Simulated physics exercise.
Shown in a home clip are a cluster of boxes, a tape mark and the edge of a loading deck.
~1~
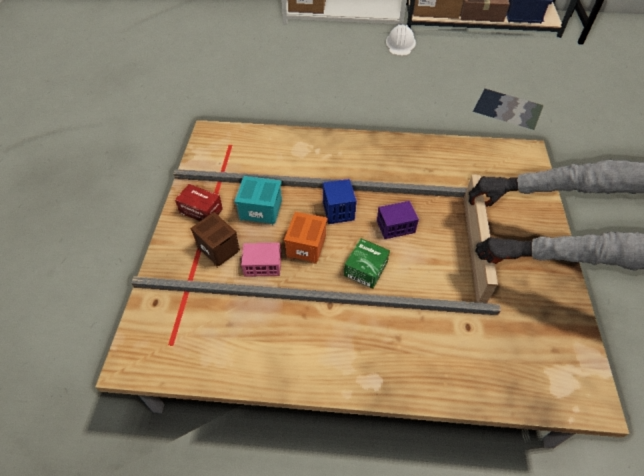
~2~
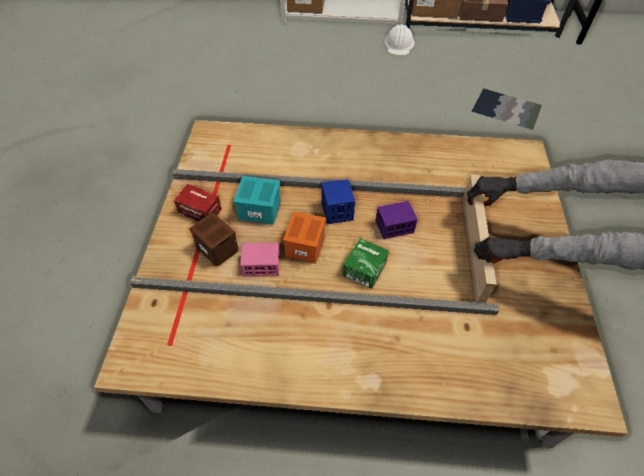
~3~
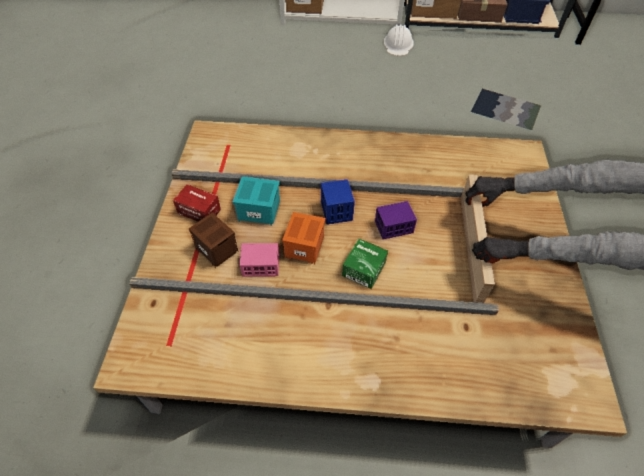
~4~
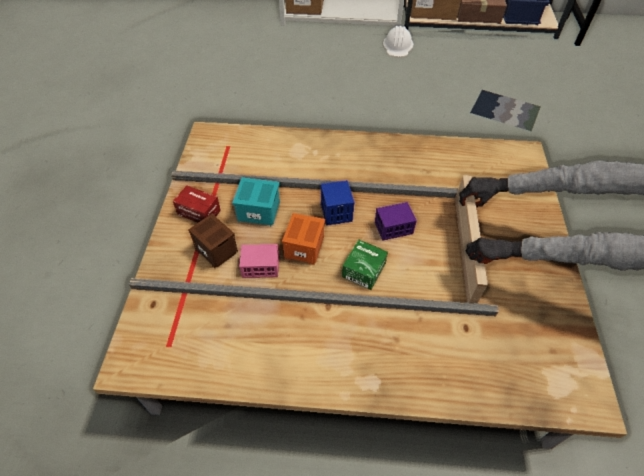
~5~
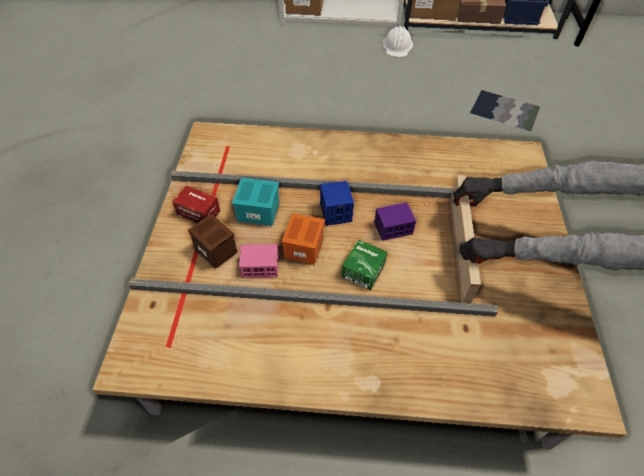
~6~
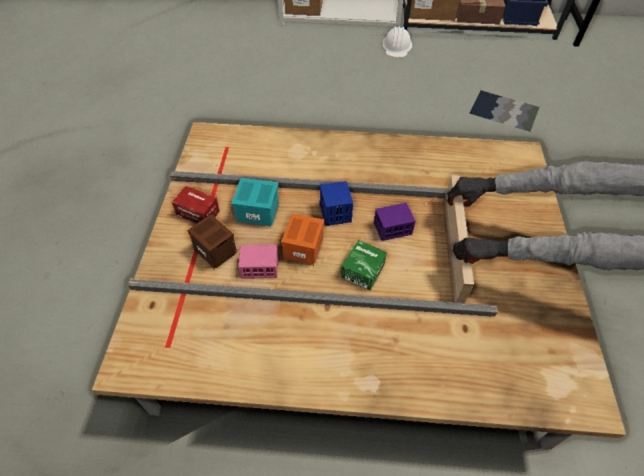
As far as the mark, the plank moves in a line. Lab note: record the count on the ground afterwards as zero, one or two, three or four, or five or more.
Count on ground: Three or four.
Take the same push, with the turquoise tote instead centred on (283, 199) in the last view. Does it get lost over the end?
Started there, the object drops over the edge.
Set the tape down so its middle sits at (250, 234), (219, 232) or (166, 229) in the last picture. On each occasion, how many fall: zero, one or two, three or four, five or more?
Taking them in turn, one or two; three or four; more than four.
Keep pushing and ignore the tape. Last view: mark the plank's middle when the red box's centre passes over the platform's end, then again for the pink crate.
With the red box it sits around (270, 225), with the pink crate around (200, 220).
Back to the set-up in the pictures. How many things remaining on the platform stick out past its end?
I make it 3.
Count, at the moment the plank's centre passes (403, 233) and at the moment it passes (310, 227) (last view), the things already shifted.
I get 1 at the one place and 7 at the other.
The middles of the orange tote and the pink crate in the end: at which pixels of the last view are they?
Orange tote: About (161, 224); pink crate: About (137, 267).
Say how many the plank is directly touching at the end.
2.
Soon after, none off yet; red box at rest near (196, 206); brown tote at rest near (213, 242); turquoise tote at rest near (257, 203).
After that, none off yet; red box displaced about its own width near (172, 207); brown tote displaced a little near (209, 239); turquoise tote displaced about its own width near (211, 200).
In the end, the number that fall off is three or four; gone, turquoise tote, brown tote and red box.
